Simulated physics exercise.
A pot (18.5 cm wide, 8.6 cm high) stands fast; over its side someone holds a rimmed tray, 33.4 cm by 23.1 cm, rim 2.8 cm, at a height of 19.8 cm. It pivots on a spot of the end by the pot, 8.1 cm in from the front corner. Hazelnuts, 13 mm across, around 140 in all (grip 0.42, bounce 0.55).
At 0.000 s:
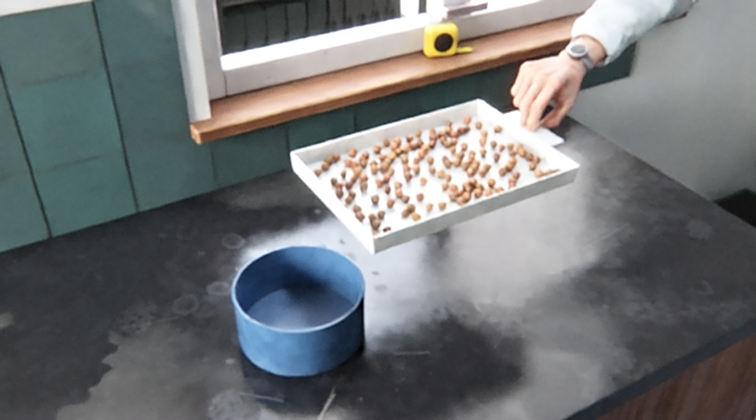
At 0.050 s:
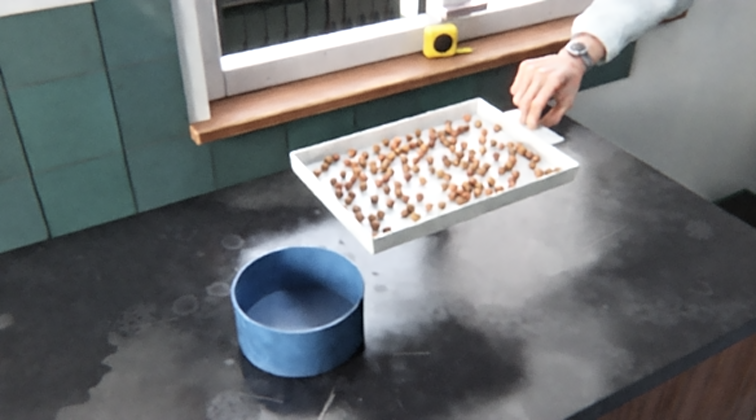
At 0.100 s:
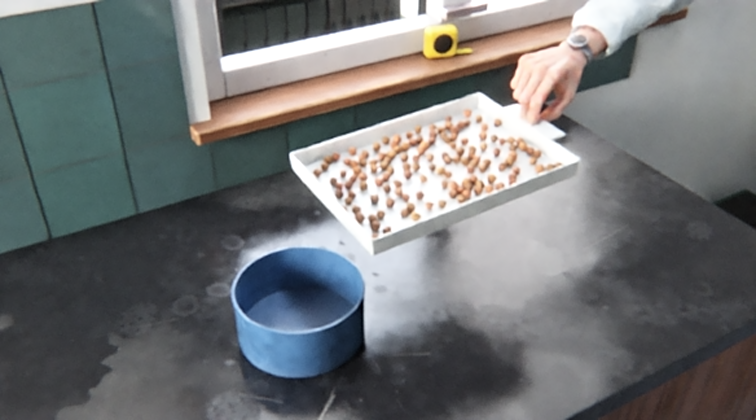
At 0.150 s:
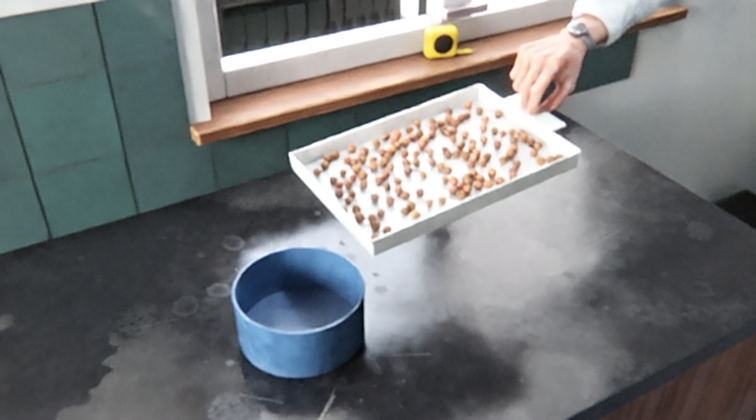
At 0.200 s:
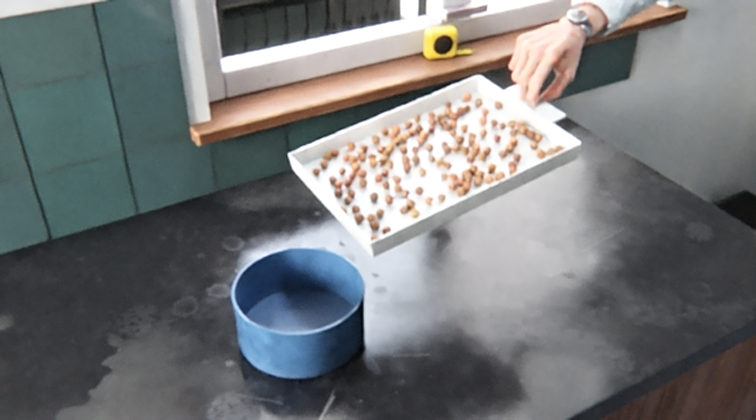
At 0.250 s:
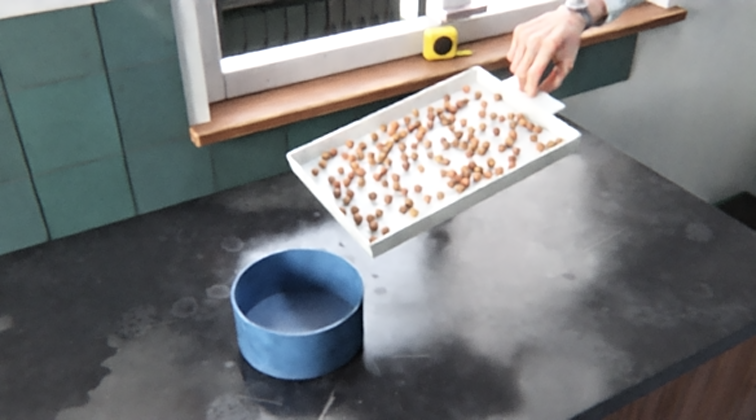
On a dark, pale-smudged kitchen counter below a wood-silled window and green tiles, seen from slightly above by a still camera, a round blue pot sits left of centre. A hand with a wristwatch holds the far right end of a white rimmed tray scattered with small brown nut-like pieces, near a yellow tape measure. The hand slowly raises that end, tilting the tray slightly toward the pot, while the pieces barely shift.
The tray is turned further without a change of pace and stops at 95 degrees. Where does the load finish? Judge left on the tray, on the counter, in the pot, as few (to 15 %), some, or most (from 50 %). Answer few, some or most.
Left on the tray: Few; on the counter: Some; in the pot: Most.
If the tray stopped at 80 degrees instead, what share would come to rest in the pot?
Then about 15 per cent.
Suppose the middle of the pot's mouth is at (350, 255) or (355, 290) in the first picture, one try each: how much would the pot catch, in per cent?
About 0 and 55 per cent.
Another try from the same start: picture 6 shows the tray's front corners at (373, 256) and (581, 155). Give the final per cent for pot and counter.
Pot 0, counter 100.
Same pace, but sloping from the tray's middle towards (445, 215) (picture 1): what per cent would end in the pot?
About 0 per cent.
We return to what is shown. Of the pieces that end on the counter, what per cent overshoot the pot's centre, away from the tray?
Some 60 per cent.
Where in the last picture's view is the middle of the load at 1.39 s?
Near (338, 193).
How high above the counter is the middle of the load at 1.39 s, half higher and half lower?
About 24 cm.
Then, at 0.93 s, tilt 50 degrees; the tray holds 100 %, the pot 0 %.
After 1.39 s, tilt 77 degrees; the tray holds 95 %, the pot 5 %.
After 1.92 s, tilt 95 degrees; the tray holds 30 %, the pot 30 %.
By 3.4 s all is still; tray 0 %, counter 35 %, pot 65 %.
